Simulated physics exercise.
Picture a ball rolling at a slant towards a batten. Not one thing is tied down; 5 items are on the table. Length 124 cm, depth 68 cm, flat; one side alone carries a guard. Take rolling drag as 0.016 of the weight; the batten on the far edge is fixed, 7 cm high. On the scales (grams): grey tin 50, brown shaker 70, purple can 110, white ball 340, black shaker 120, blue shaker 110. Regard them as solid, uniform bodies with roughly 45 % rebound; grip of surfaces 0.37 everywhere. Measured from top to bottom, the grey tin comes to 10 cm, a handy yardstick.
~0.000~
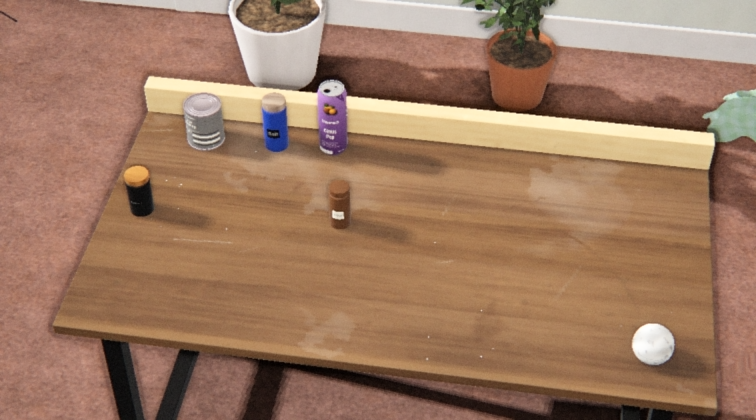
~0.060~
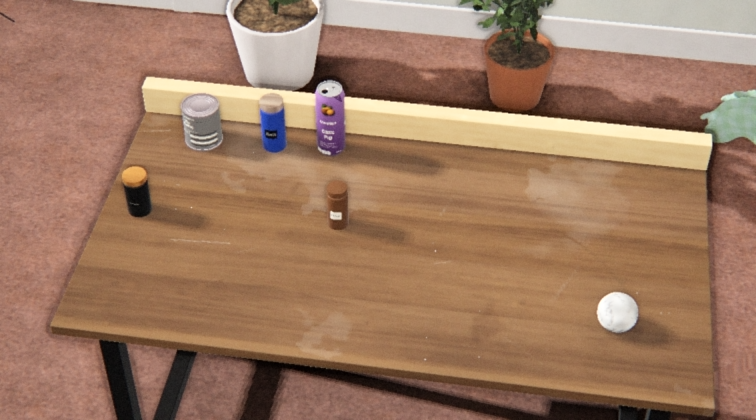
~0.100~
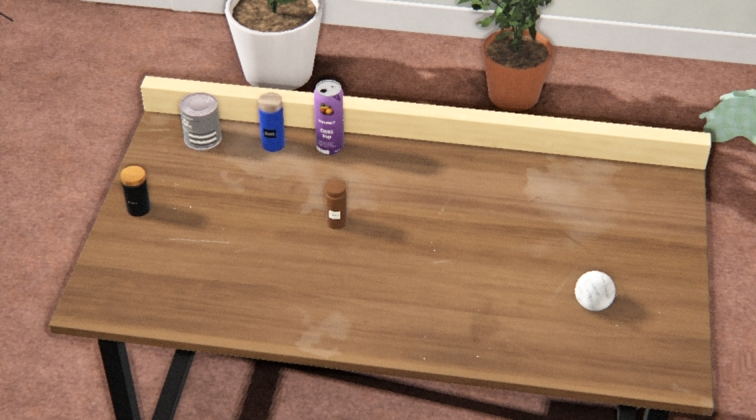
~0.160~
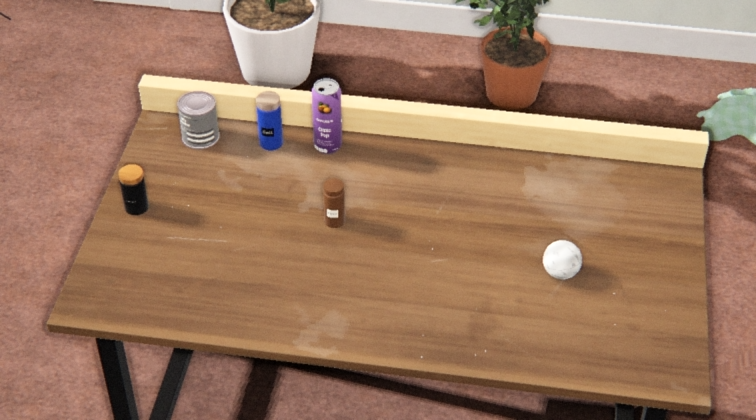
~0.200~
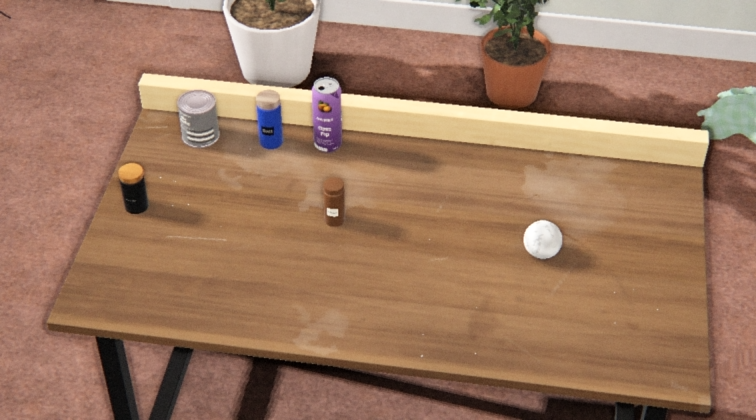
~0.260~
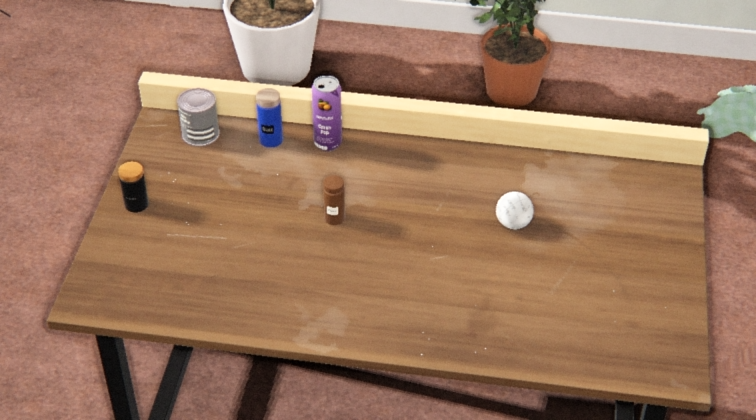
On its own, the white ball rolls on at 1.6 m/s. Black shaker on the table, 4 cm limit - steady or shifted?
Shifted.
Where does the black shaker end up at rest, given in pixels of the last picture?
At roughly (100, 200).
After 0.76 s, white ball near (321, 151); purple can leaning 4°.
After 1.56 s, white ball near (106, 182); black shaker slid 7 cm near (100, 200); purple can slid 2 cm.
By the end (2.2 s), not toppled but over 4 cm from the start, black shaker; the other 4 in place, give or take 4 cm. Seen from the same camera at the end, black shaker near (100, 200).
